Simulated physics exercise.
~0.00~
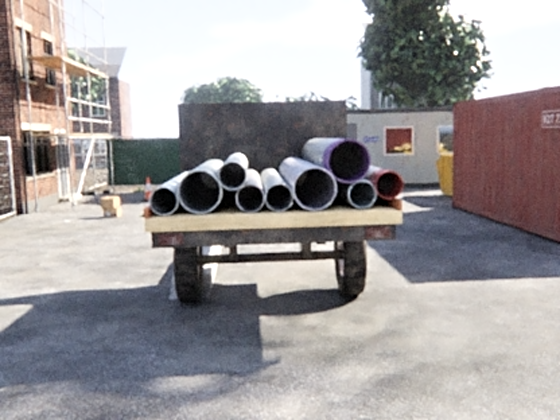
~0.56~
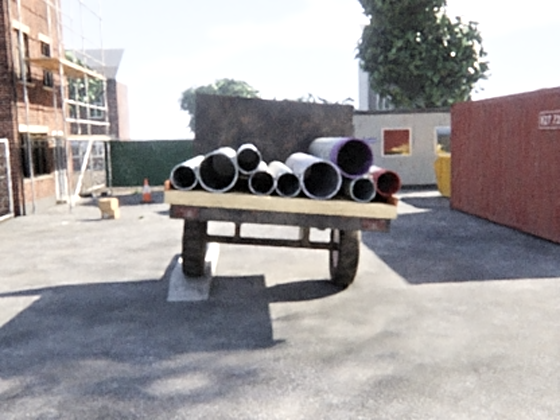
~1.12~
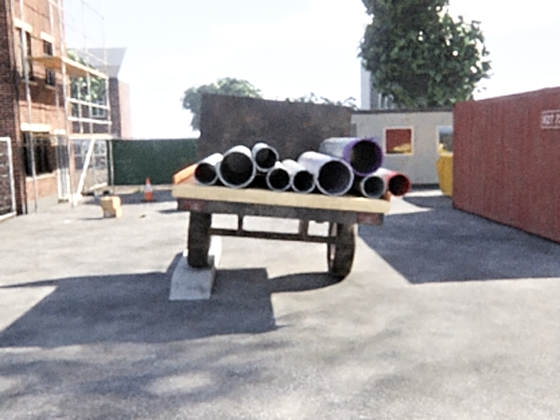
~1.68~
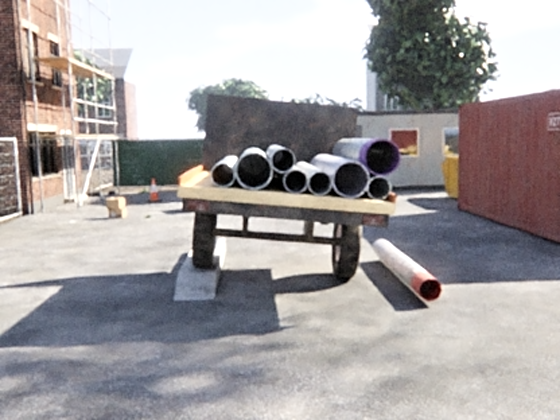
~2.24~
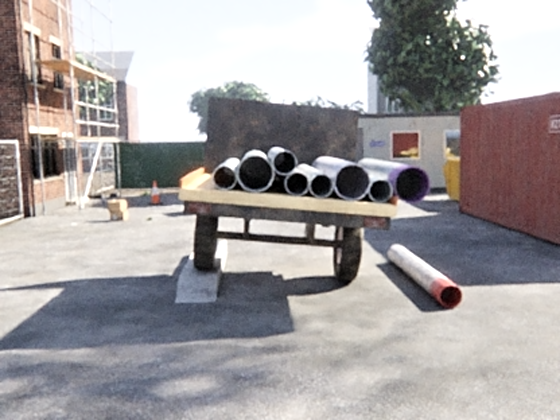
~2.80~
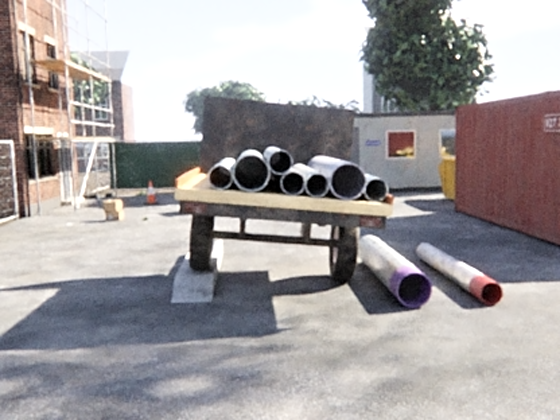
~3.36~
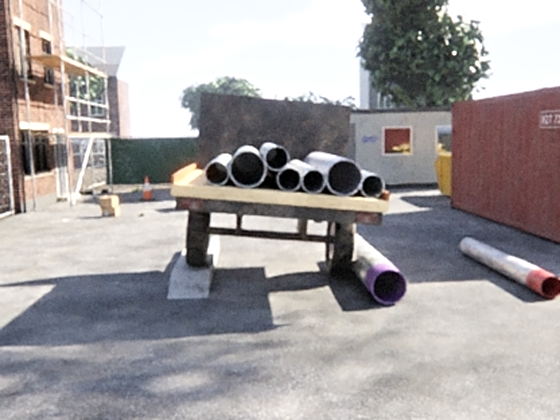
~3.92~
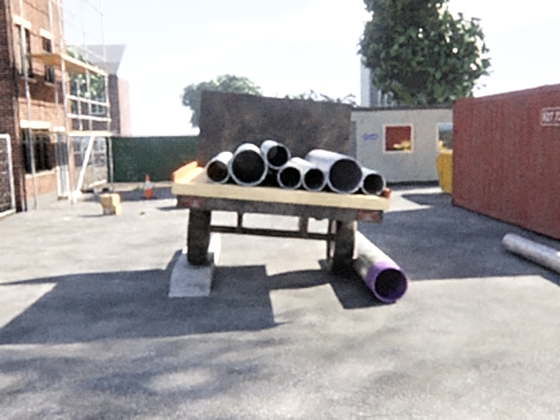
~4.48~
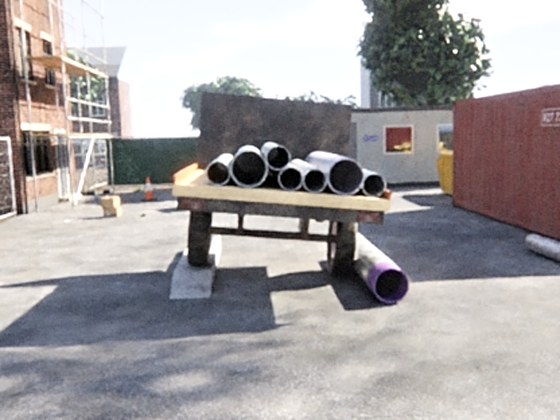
The clip shows a flat trailer loaded with loose pipes tilting as one wheel climbs a raised slab, and the red pipe, then the purple one, drops off the right side; the red rolls away right, while the purple rests beside the wheel.
